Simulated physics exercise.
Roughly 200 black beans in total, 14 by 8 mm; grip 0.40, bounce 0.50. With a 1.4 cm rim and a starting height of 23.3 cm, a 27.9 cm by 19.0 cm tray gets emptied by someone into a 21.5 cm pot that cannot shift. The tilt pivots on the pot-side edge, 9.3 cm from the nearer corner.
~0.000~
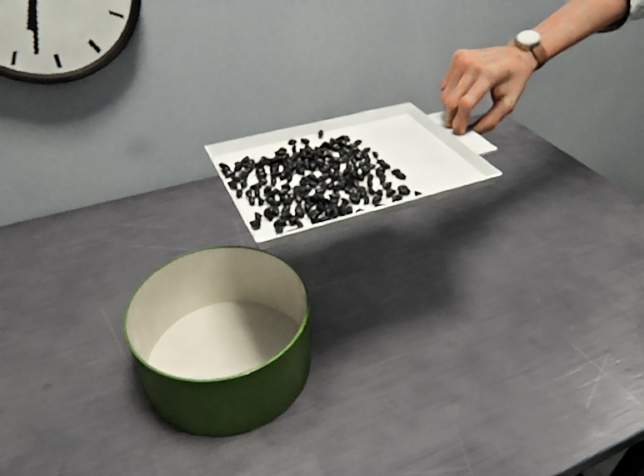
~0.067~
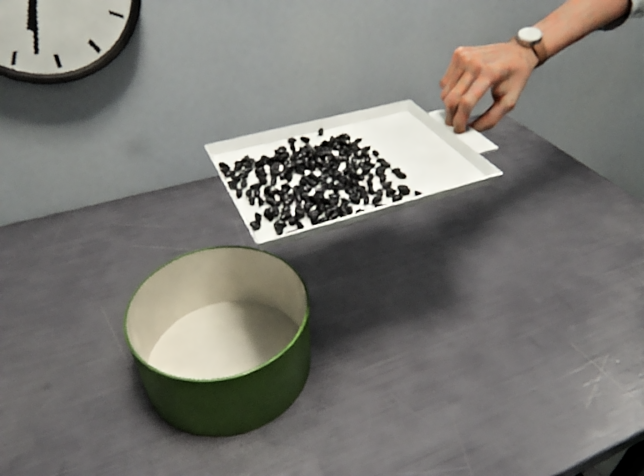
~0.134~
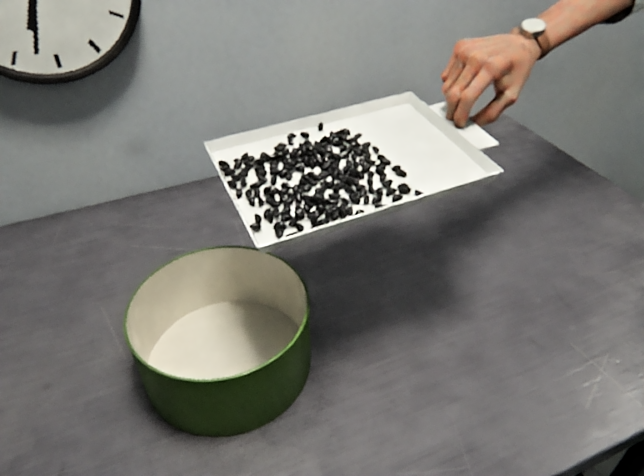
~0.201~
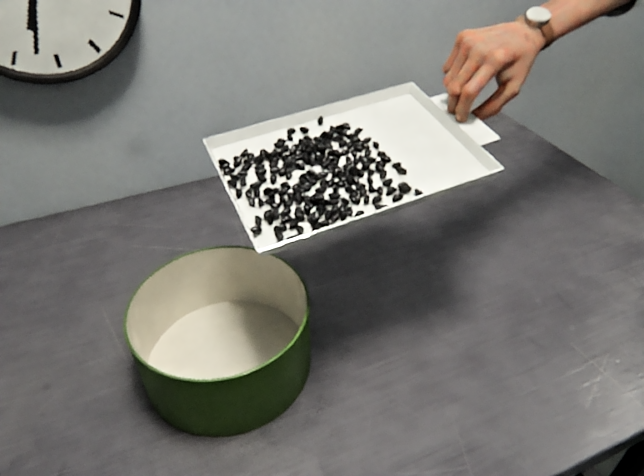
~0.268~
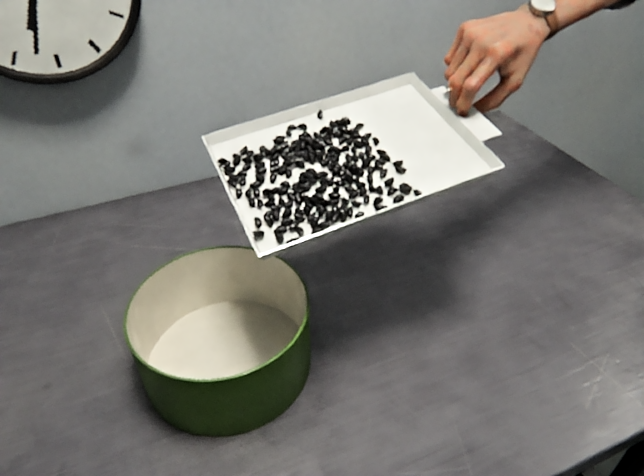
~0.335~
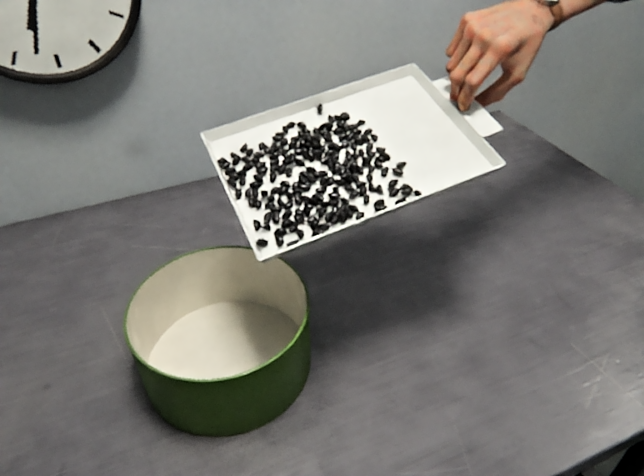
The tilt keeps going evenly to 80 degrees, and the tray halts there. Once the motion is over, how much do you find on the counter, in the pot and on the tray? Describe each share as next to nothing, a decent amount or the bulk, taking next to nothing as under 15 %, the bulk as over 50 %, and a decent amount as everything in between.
Counter - a decent amount; pot - the bulk; tray - next to nothing.
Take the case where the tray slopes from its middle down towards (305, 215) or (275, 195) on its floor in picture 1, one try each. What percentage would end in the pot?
The share comes to roughly 85 in a hundred, then roughly 95 in a hundred.
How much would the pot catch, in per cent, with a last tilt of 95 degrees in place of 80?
That would be around 75 percent.
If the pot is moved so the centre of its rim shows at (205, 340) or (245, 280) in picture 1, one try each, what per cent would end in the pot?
First try about 65 per cent, second try about 75 per cent.
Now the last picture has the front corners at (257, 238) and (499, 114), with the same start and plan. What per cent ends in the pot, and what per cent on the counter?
Pot 80; counter 15.
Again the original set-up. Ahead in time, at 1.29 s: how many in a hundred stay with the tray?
Close to 70 in a hundred.
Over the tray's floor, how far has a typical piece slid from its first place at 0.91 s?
By then it sits near 4 cm from where it began.
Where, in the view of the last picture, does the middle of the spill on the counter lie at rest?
Middle of the spill at rest: Roughly (334, 412).
Then, at 0.91 s, tilt 46 degrees; the tray holds 100 %, the pot 0 %.
After 1.29 s, tilt 66 degrees; the tray holds 70 %, the pot 10 %.
Then, at 1.75 s, tilt 80 degrees; the tray holds 5 %, the pot 70 %.
At rest (2.9 s), counter 25 %, pot 75 %, tray 0 %.
